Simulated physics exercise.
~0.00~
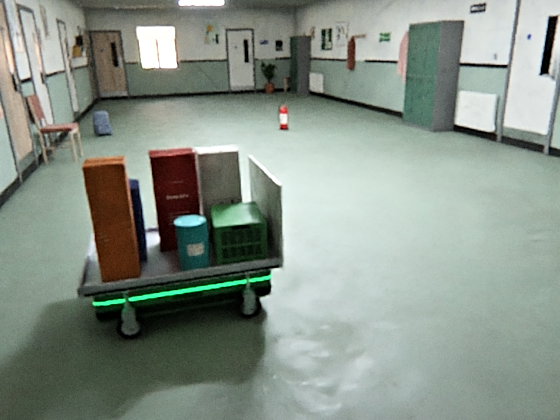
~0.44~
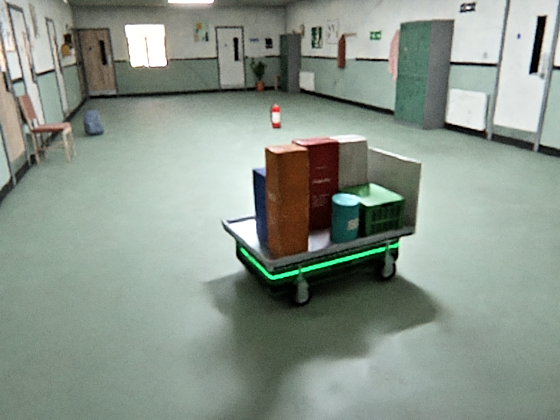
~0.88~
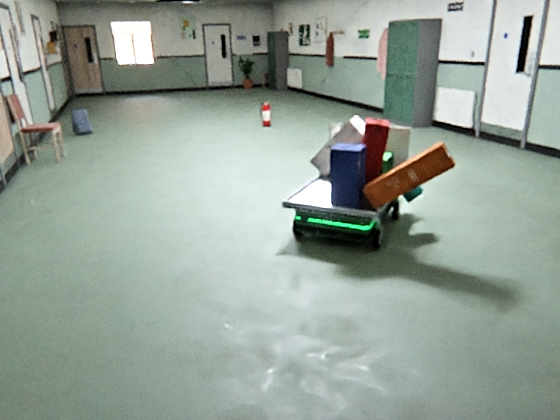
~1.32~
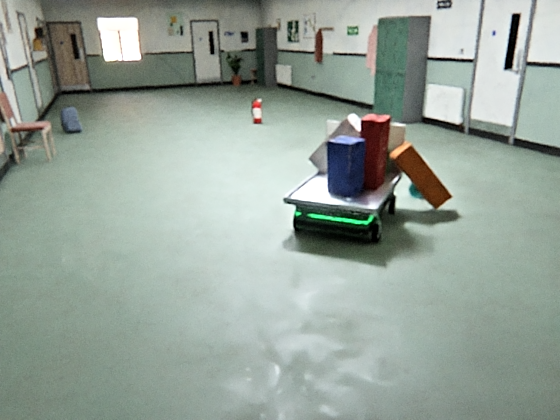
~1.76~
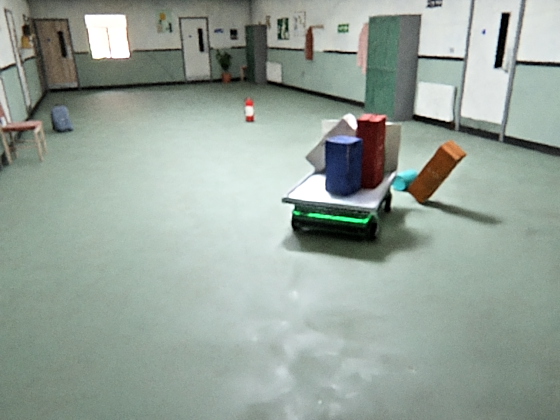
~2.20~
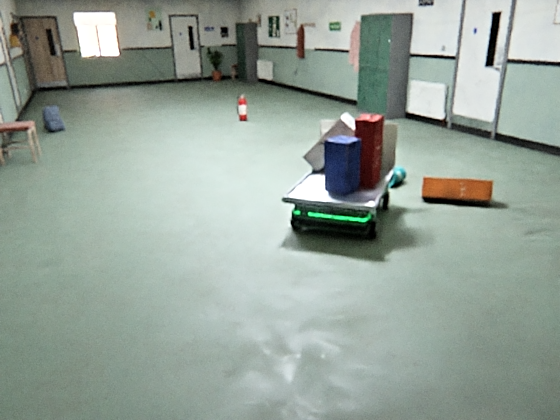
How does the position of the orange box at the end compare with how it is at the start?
At the start the orange box stands upright on the cart, but by the end it lies on its side on the floor to the right of the cart.
